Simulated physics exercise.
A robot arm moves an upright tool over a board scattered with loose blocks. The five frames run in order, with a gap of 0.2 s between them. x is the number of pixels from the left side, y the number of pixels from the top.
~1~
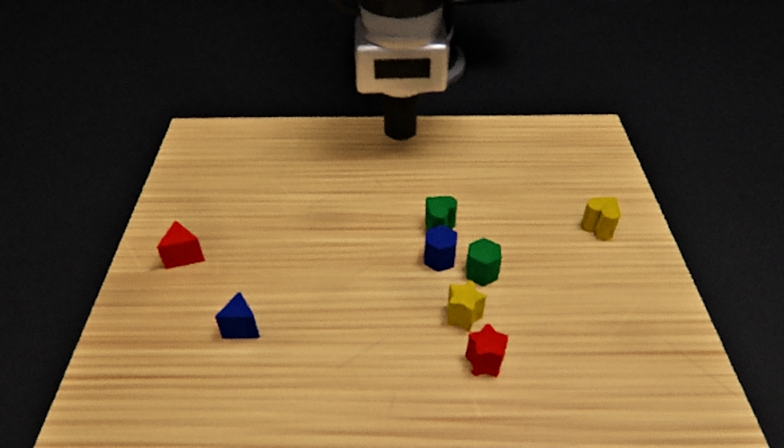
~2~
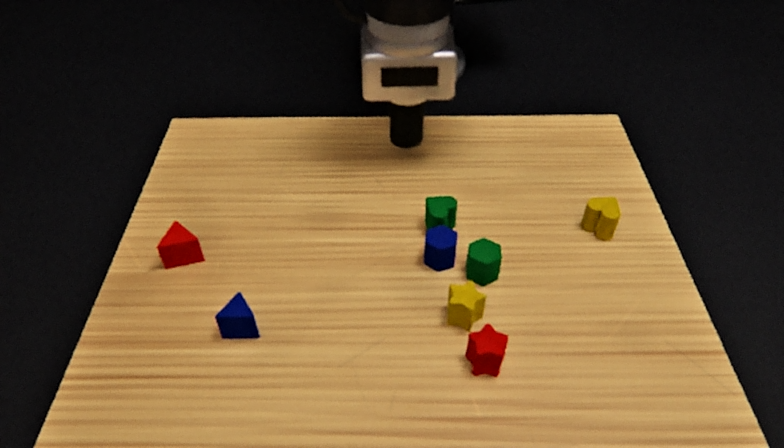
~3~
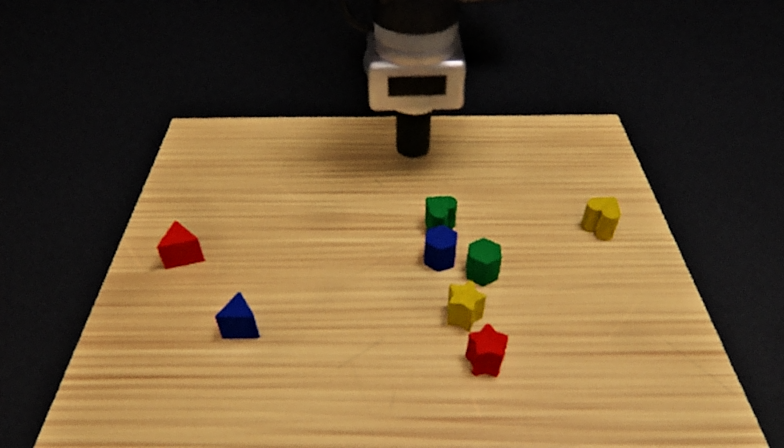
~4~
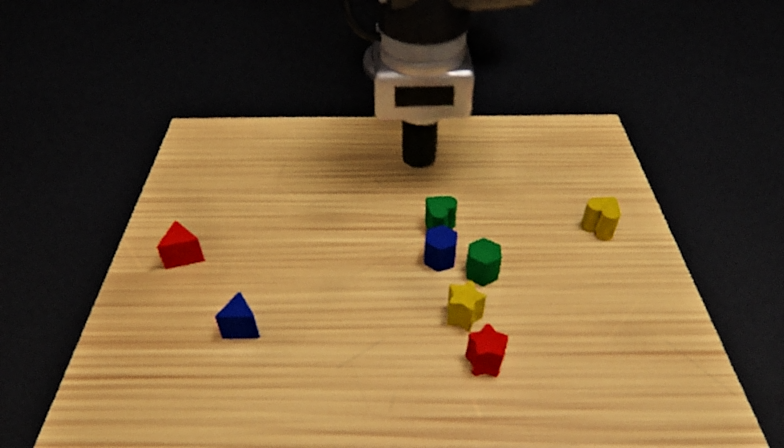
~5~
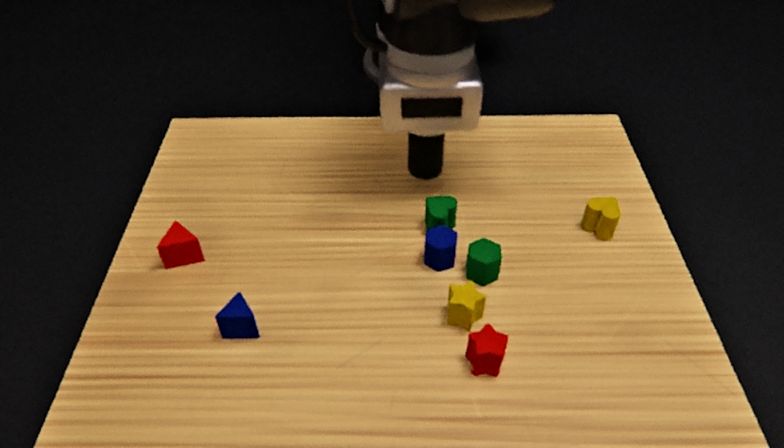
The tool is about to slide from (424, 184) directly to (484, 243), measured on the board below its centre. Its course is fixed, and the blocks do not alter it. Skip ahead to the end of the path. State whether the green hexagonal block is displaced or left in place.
Here the green hexagonal block stays on its spot.
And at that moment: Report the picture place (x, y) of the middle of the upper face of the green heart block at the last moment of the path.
That would be at about pixel (445, 218).
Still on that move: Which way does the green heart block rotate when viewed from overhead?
With the clock.
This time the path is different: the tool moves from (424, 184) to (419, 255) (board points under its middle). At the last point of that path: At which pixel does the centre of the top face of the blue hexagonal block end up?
It should be at (447, 252) by then.
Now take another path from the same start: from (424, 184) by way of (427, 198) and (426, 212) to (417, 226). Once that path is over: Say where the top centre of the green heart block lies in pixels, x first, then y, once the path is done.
Final place: (443, 219).
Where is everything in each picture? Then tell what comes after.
In the first picture, tool's lower end at (400, 131); green heart block at (441, 205); green hexagonal block at (485, 250).
In the second picture, tool at (407, 139); blocks still.
In the third picture, tool at (413, 148); blocks still.
In the fourth picture, tool at (419, 158); blocks still.
In the fifth picture, tool at (425, 169); green heart block at (441, 205); green hexagonal block at (485, 250).
What follows on the original path. One third of the way, tool at (444, 187); nothing pushed yet.
Two thirds of the way, tool at (465, 207); green heart block at (445, 217), turned 60° clockwise.
At the end, tool at (486, 228); green heart block at (445, 218), turned 70° clockwise; green hexagonal block still.
